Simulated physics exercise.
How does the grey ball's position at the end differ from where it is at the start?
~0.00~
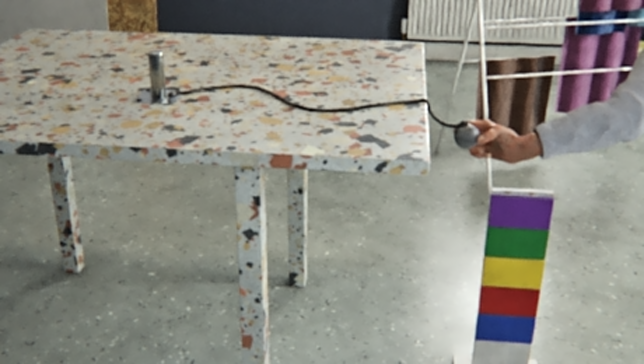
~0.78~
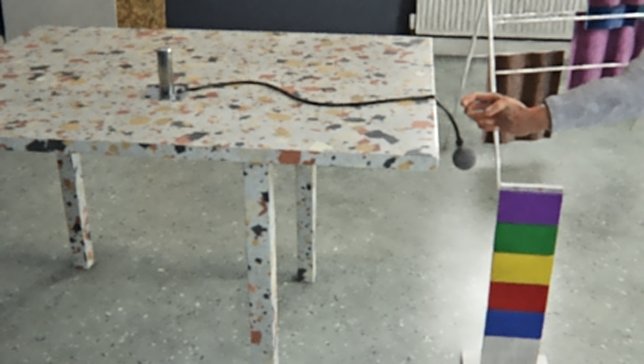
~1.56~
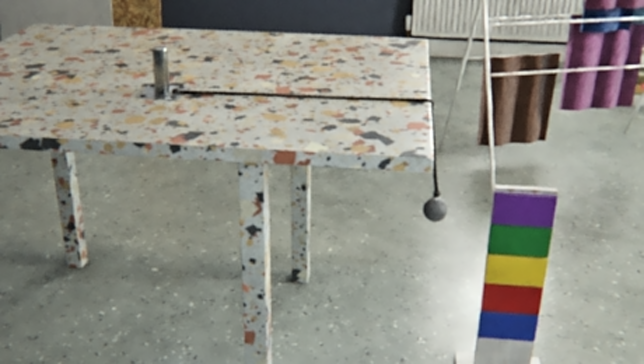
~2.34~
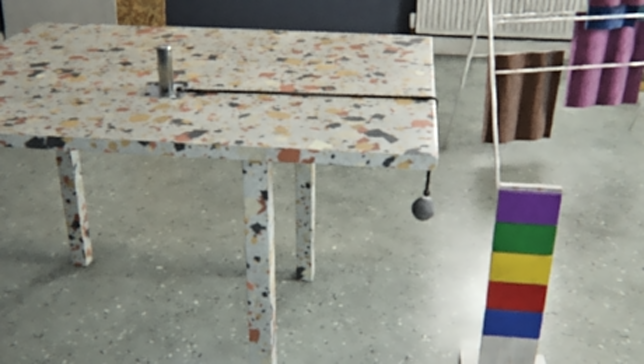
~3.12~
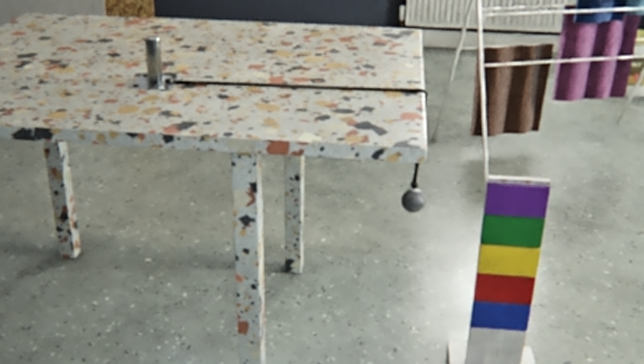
At the start the grey ball is held in the hand just off the table's right edge. At the end it hangs freely on its cord, lower and a little further left, level with the purple band.
